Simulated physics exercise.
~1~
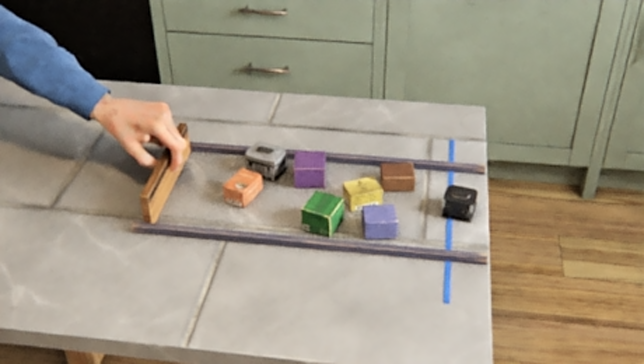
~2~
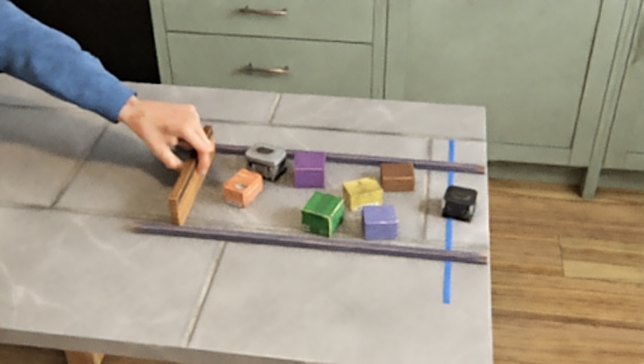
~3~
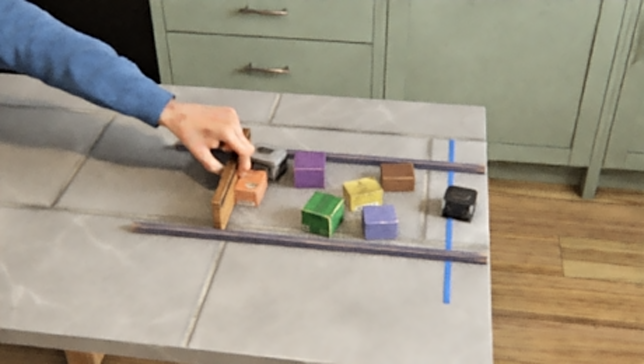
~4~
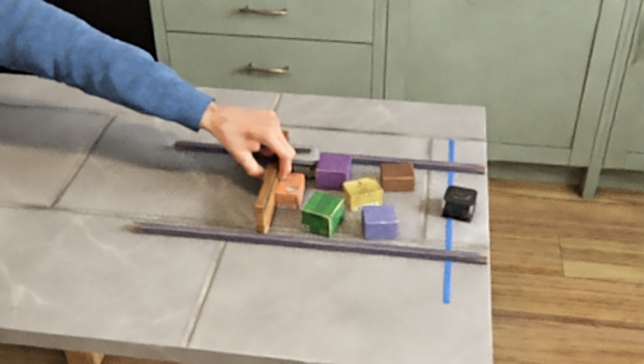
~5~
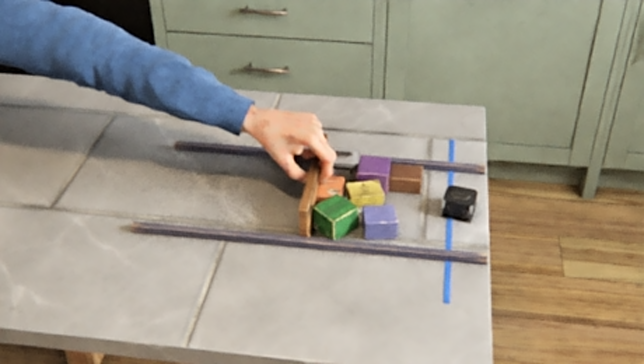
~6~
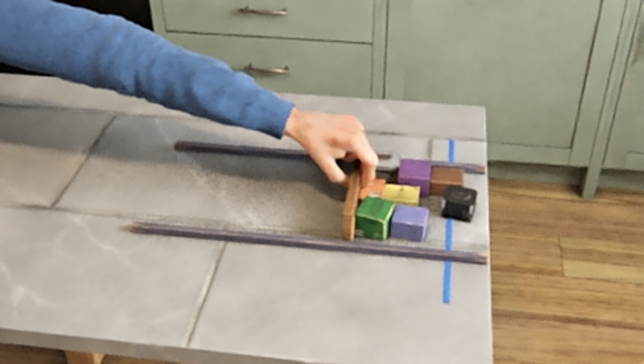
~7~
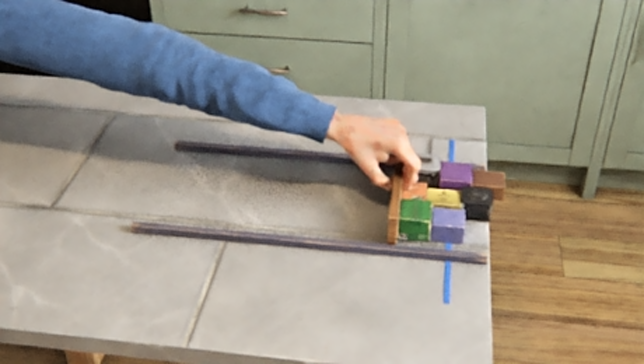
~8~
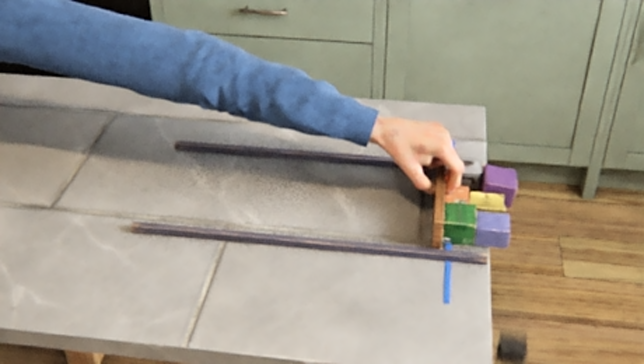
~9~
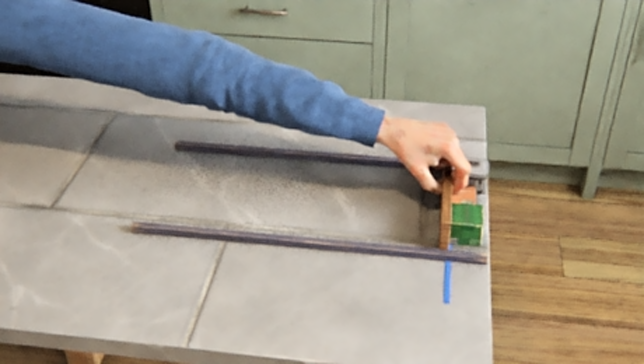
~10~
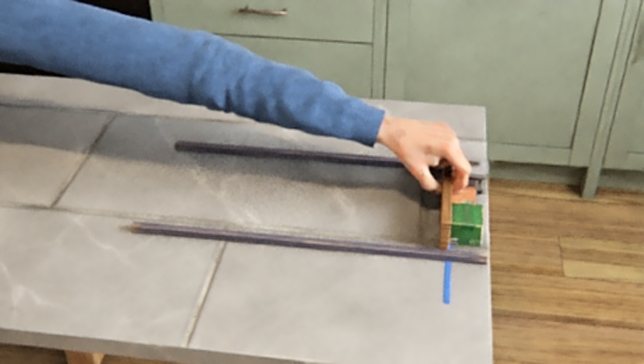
An arm in a blue sleeve holds an upright wooden board at the left of a grey tabletop, seen from above at an angle in a room with green cabinets and a wood floor. Between two dark rails sit orange, grey, purple, green, yellow, blue and brown blocks, with a black case by a blue tape strip near the right edge. The hand slides the board right, gathering the blocks into a cluster and pushing them across the tape. The black case drops first, then the brown, purple, yellow and blue pieces go over. The board stops near the edge, with the green and orange blocks still against it.
